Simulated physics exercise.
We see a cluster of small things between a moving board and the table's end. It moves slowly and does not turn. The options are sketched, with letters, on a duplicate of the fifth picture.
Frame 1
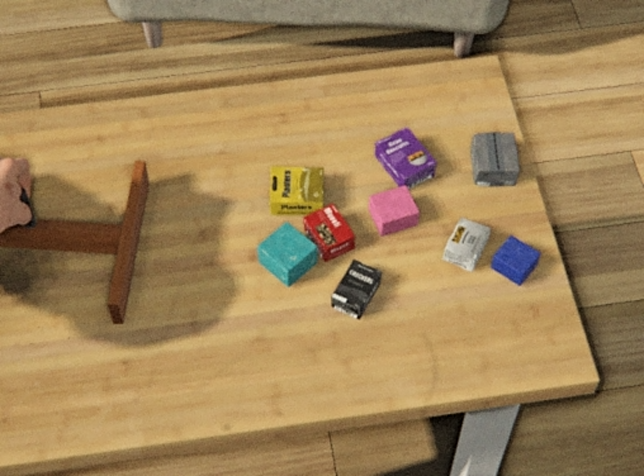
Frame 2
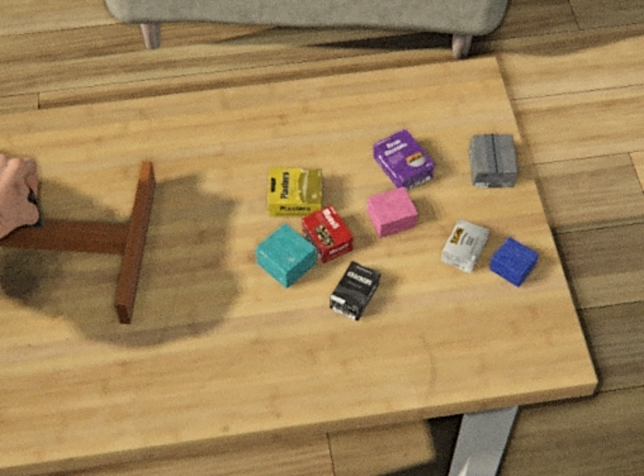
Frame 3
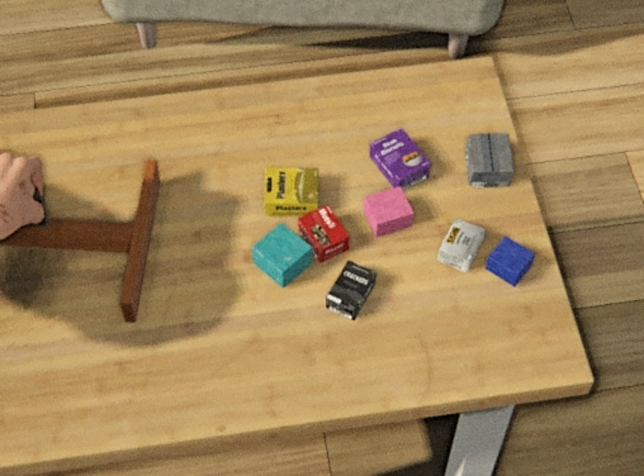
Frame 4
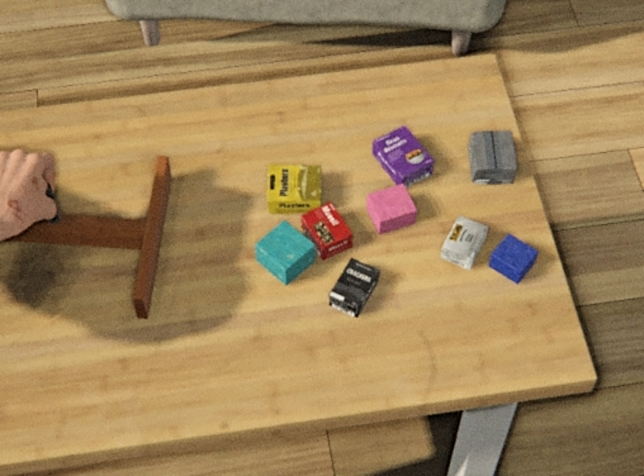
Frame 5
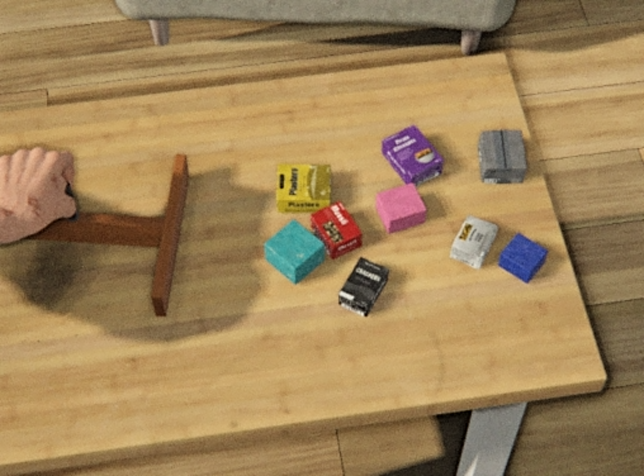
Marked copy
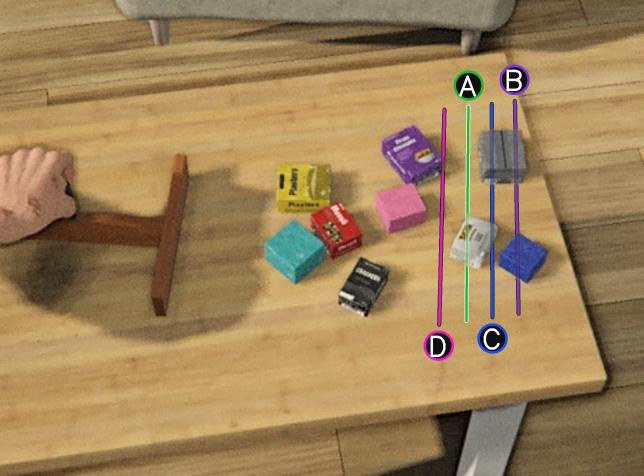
A hand slides a brown wooden board slowly right across the table toward small colourful packets and blocks.
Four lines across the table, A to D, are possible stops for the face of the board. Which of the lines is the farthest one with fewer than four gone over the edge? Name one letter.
Stop at C.
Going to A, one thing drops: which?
It is the grey box.
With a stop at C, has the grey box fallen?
Yes.
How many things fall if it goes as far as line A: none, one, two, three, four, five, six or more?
By then, one.
On the marked copy, A at (468, 208); B at (517, 201); C at (492, 205); D at (442, 211).
Following C. Soon after the start, board (286, 208); yellow box (322, 188); turquoise block (319, 254).
Later, board (401, 193); pink block (478, 203); purple packet (442, 142).
In the end, board (491, 182); grey box over the edge; pink block over the edge; three fallen.
As for the rest, A is within the limit but short; B drops six; D is within the limit but short.
